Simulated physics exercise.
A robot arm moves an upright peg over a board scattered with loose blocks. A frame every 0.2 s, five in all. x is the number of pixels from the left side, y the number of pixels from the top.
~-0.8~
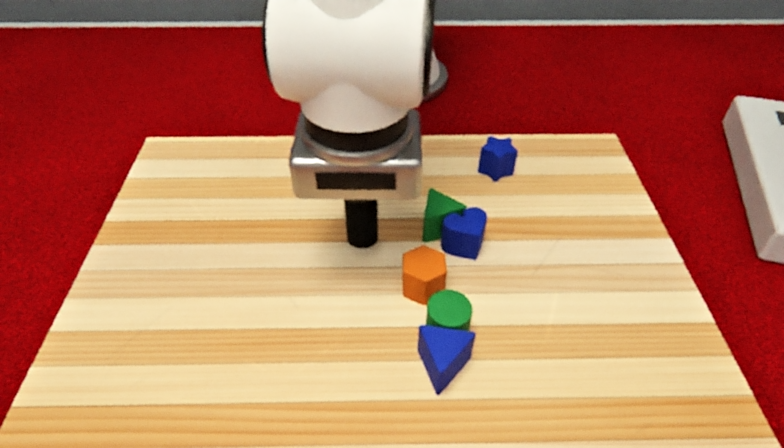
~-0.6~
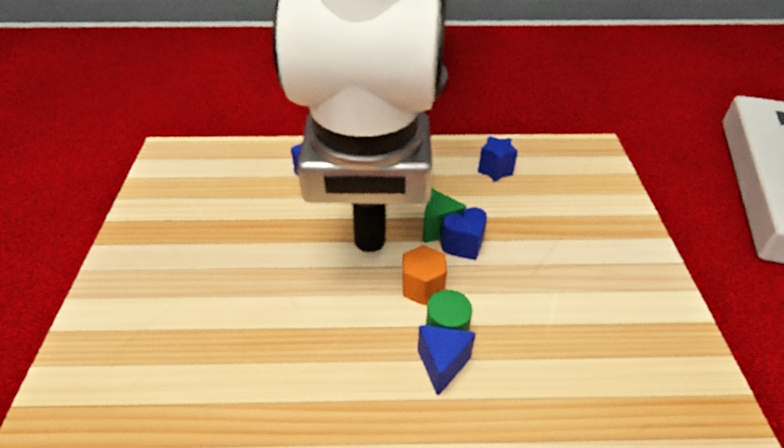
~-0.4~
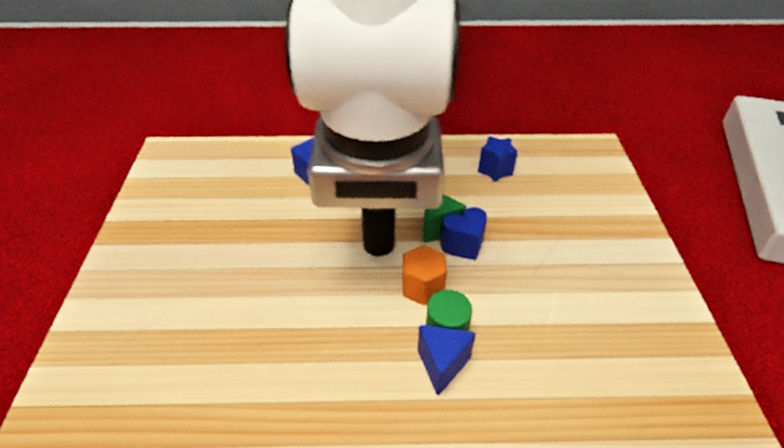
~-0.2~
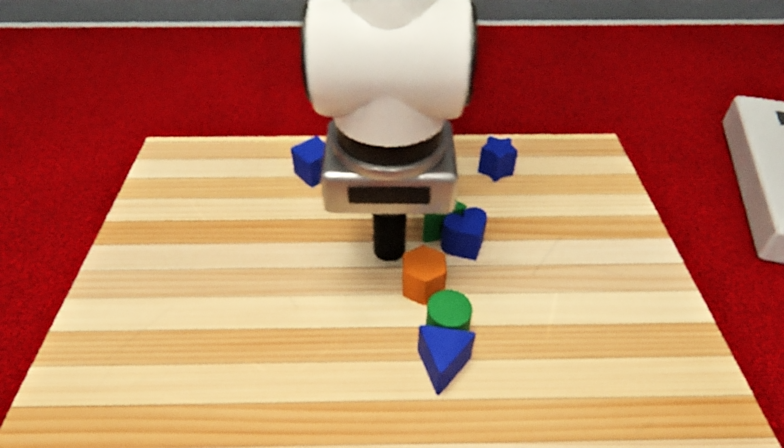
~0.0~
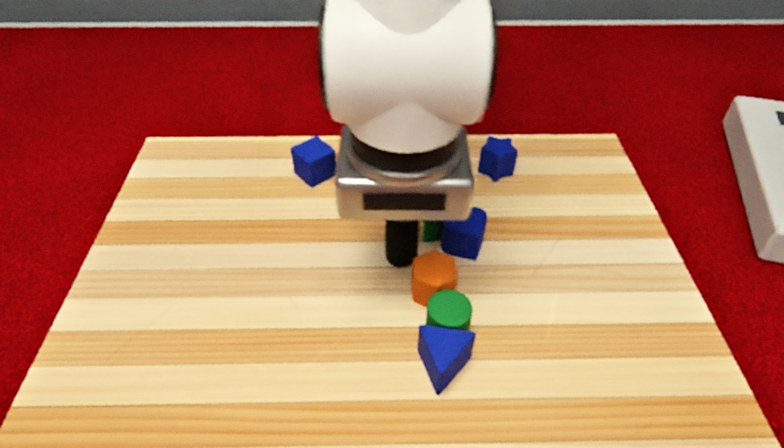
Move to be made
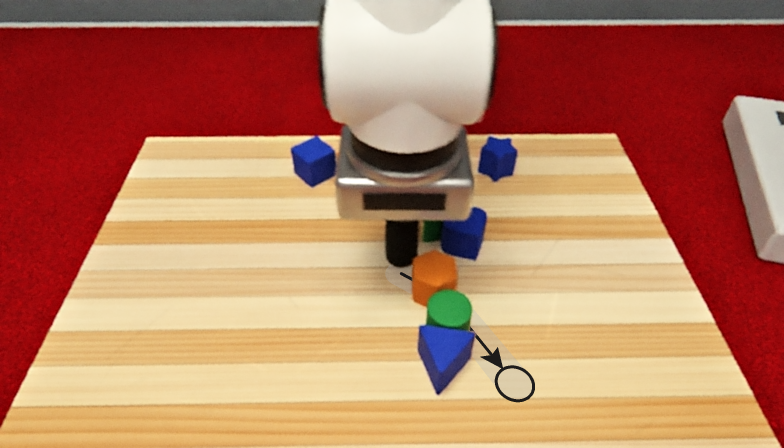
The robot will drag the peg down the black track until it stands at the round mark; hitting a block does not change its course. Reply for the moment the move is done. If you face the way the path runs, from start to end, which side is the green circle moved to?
Its sideways move is to the right.
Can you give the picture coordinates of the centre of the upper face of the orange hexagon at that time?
My estimate: (513, 294).
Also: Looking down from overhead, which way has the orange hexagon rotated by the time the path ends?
It twists anticlockwise.
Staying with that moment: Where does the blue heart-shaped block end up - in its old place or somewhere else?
It ends up on the same spot.
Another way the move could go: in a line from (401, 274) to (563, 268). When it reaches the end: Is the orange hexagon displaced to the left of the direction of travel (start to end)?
I believe not.
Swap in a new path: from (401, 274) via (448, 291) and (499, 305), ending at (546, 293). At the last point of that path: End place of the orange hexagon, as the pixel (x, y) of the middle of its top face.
Around (567, 304).
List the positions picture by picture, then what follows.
In the first picture, lower end of the peg at (363, 238), tops of blocks, orange hexagon at (425, 262), blue triangular piece at (445, 343), green circle at (450, 307), blue heart-shaped block at (467, 221).
In the second picture, peg at (370, 241), blocks as before.
In the third picture, peg at (379, 245), blocks as before.
In the fourth picture, peg at (389, 250), blocks as before.
In the fifth picture, peg at (402, 256), orange hexagon at (435, 267), blue triangular piece at (445, 343), green circle at (450, 307), blue heart-shaped block at (467, 221).
The drawn path runs from (401, 274) over (461, 318) to (515, 383).
What follows on the original path. One third of the way, peg at (446, 283); orange hexagon at (487, 283), turned 40° anticlockwise; blue triangular piece at (444, 347); green circle at (463, 315).
Two thirds of the way, peg at (482, 322); orange hexagon at (513, 294), turned 90° anticlockwise; blue triangular piece at (444, 366), turned 50° clockwise; green circle at (482, 351).
At the end, peg at (520, 367); orange hexagon at (513, 294), turned 90° anticlockwise; blue triangular piece at (443, 371), turned 65° clockwise; green circle at (496, 390); blue heart-shaped block not moved.
